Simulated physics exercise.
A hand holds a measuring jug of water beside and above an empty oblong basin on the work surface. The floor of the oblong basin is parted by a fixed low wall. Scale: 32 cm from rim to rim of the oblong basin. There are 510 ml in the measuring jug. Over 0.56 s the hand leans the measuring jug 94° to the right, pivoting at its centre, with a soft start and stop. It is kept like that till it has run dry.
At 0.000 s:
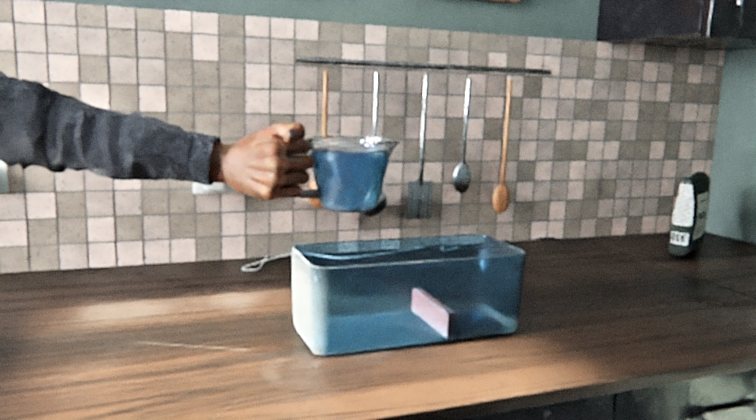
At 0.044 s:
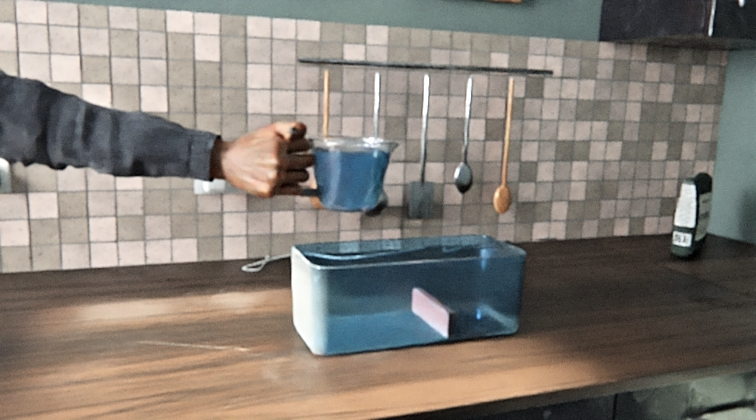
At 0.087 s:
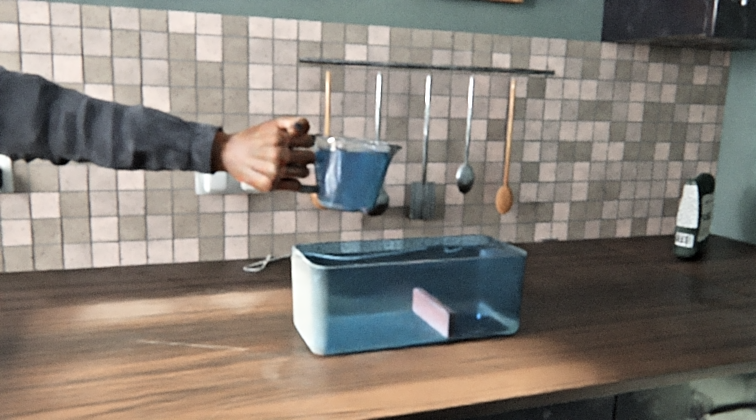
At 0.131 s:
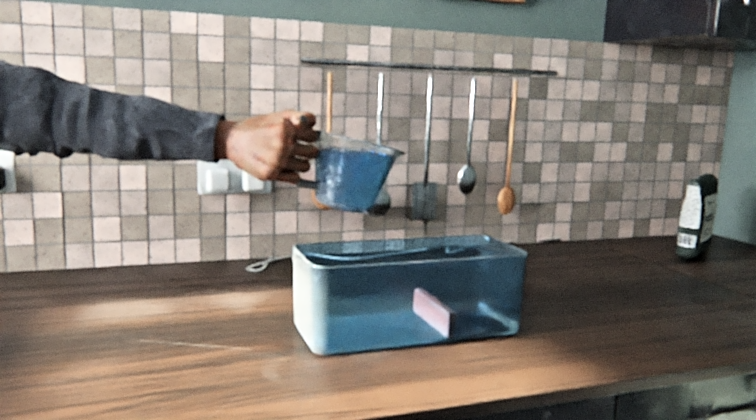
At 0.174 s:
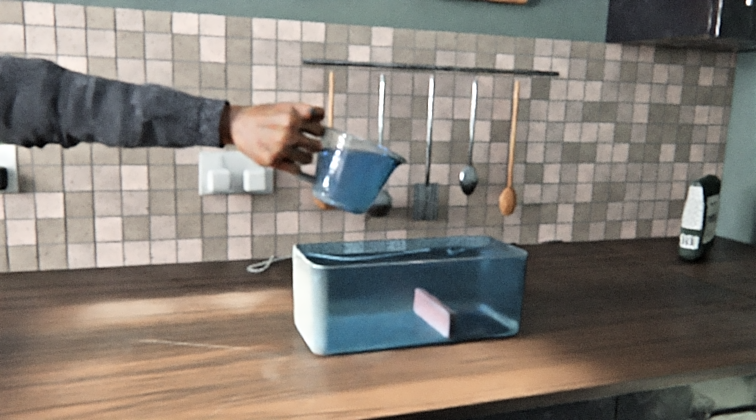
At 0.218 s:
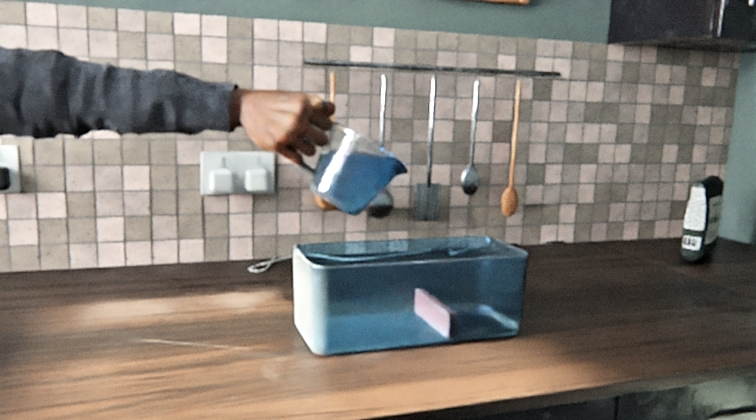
A hand in a dark sleeve reaches in from the left, holding a clear measuring jug of blue liquid above a bluish oblong basin on a brown wooden counter, seen from the front and slightly above. A pink block shows in the basin, utensils hang against beige and brown tiles, and a dark bottle stands right. The hand gradually leans the jug rightward while the view barely shifts.
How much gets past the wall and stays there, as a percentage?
The far part has some 20 per cent.
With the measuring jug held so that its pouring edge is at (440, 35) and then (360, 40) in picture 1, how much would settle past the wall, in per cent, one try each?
First 60, then 10 per cent.
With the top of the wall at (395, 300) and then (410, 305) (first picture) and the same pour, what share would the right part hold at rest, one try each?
First 95, then 90 per cent.
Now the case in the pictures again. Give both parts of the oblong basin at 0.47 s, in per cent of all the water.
Near 20 on the left, 12 on the right.
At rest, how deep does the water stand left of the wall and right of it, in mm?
Some 16 mm on the left and 8 mm on the right.
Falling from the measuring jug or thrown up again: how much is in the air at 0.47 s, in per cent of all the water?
Near 26 in a hundred.
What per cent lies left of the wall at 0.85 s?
Some 78 per cent.
By 0.47 s the tilt is 88° and 42 per cent is still to pour, 19 is left of the wall and 12 right of it.
By 0.66 s the tilt is 94° and 8 per cent is still to pour, 63 is left of the wall and 20 right of it.
By 0.85 s the tilt is 94° and 1 per cent is still to pour, 77 is left of the wall and 19 right of it.
By 1.06 s the tilt is 94° and 0 per cent is still to pour, 79 is left of the wall and 20 right of it.
At rest 79 per cent lies left of the wall, 20 right of it and 1 outside.
